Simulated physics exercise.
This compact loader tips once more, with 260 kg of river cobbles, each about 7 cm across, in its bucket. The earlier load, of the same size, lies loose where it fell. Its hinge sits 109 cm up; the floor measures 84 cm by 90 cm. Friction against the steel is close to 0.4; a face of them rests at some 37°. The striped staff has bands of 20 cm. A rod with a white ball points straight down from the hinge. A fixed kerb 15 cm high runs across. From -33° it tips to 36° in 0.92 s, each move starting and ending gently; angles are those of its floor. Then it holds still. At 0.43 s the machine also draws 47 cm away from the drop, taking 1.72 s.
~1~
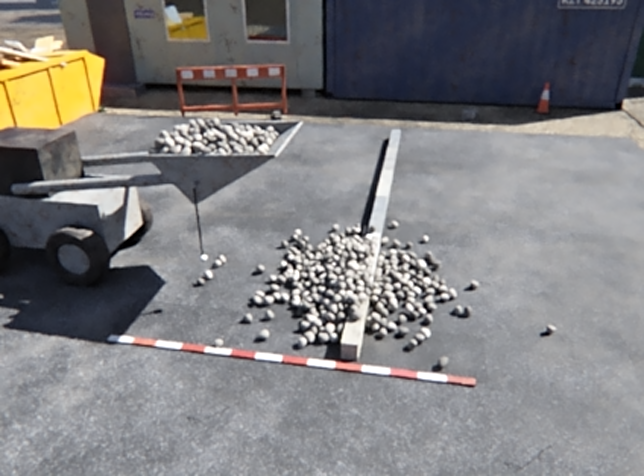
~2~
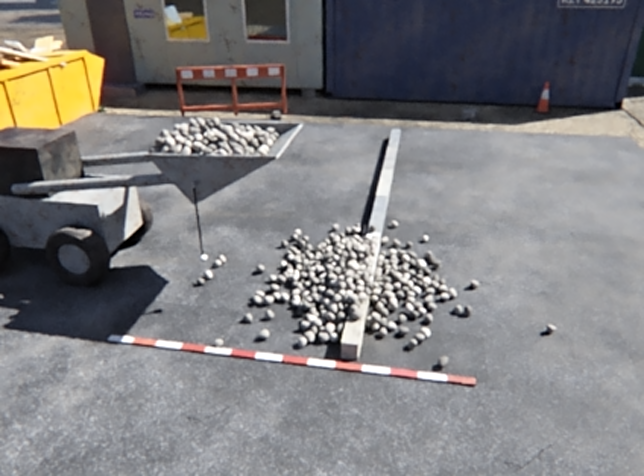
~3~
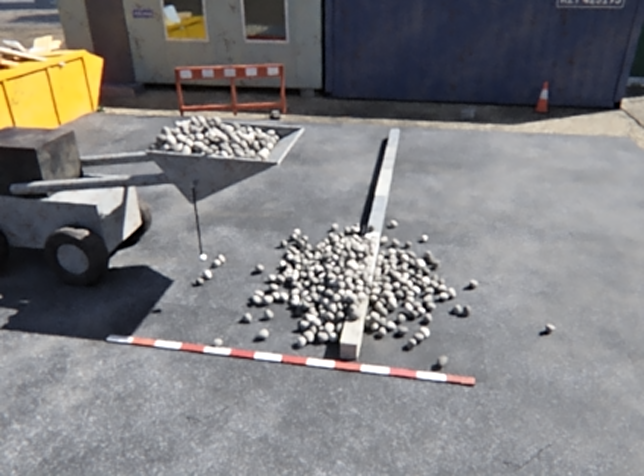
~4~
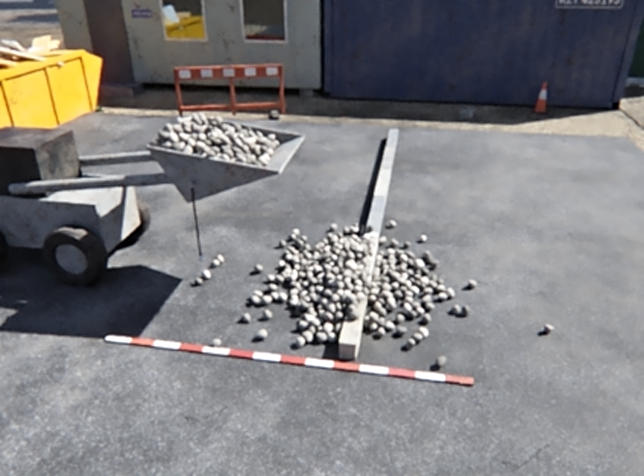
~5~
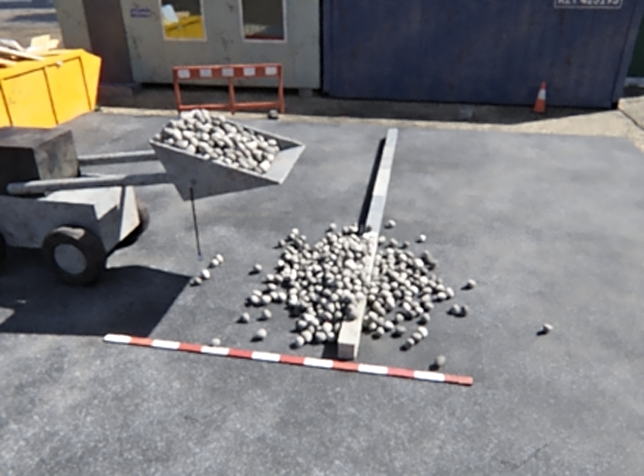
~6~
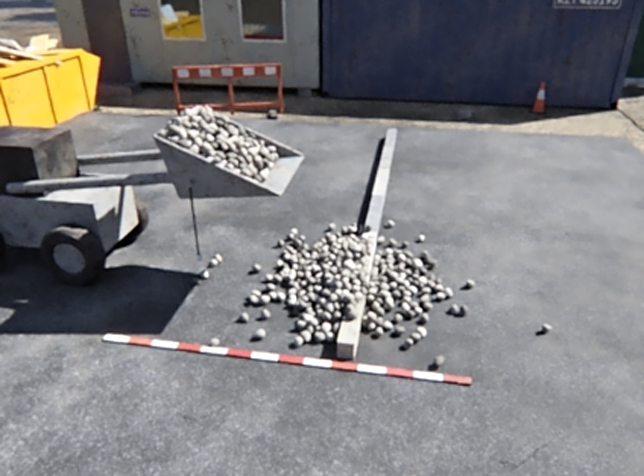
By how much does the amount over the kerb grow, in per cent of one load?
Roughly 0 per cent of a load more.
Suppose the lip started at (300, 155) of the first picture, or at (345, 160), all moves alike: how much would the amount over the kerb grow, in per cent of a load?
About 0 and 30 per cent.
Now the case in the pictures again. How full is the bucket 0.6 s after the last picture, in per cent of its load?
It holds some 60 per cent.
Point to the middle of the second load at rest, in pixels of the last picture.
Around (286, 270).
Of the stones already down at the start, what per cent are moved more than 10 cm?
About 0 per cent.
Then, 0.3 s after the last picture the floor is at 25°; in per cent of one load, 100 in the bucket, 79 on this side of the kerb, 22 over the kerb; the foremost stones are at (461, 298).
Then, 0.6 s after the last picture the floor is at 36°; in per cent of one load, 59 in the bucket, 121 on this side of the kerb, 22 over the kerb; the foremost stones are at (461, 298).
Then, 2.2 s after the last picture the floor is at 36°; in per cent of one load, 0 in the bucket, 179 on this side of the kerb, 22 over the kerb; the foremost stones are at (461, 298).
Then, 4.6 s after the last picture the floor is at 36°; in per cent of one load, 0 in the bucket, 179 on this side of the kerb, 22 over the kerb; the foremost stones are at (461, 298). Net gain over the kerb, 0.
